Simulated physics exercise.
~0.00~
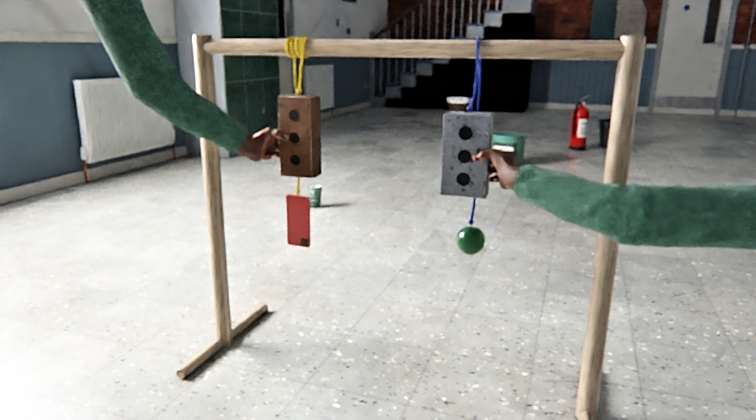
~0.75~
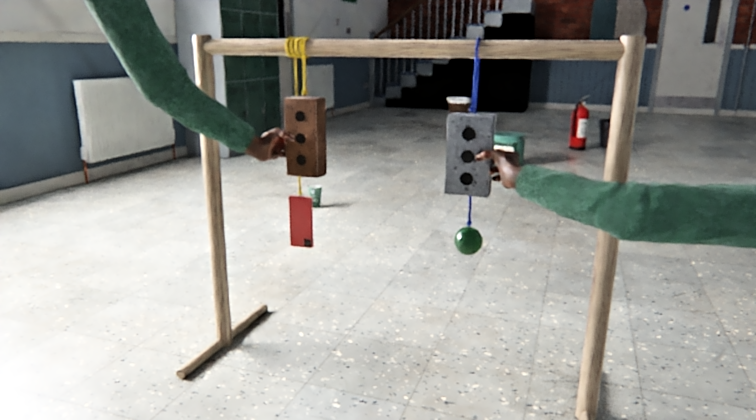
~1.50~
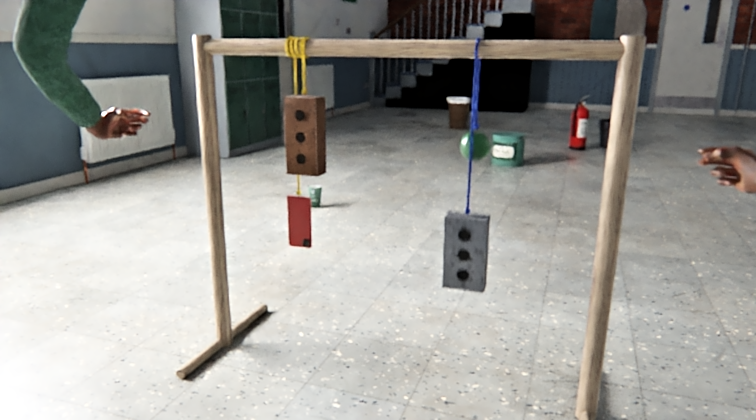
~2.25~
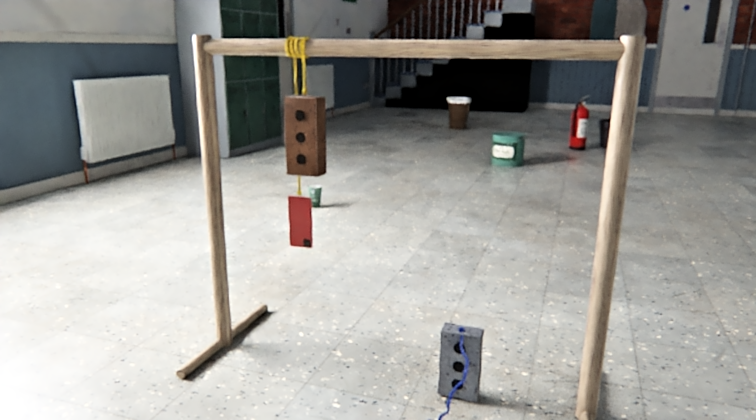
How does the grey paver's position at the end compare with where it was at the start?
At the start the grey paver is held up below the rail on a blue lace, with a hand at it. By the end it is down on the floor, with the blue lace fallen over it.
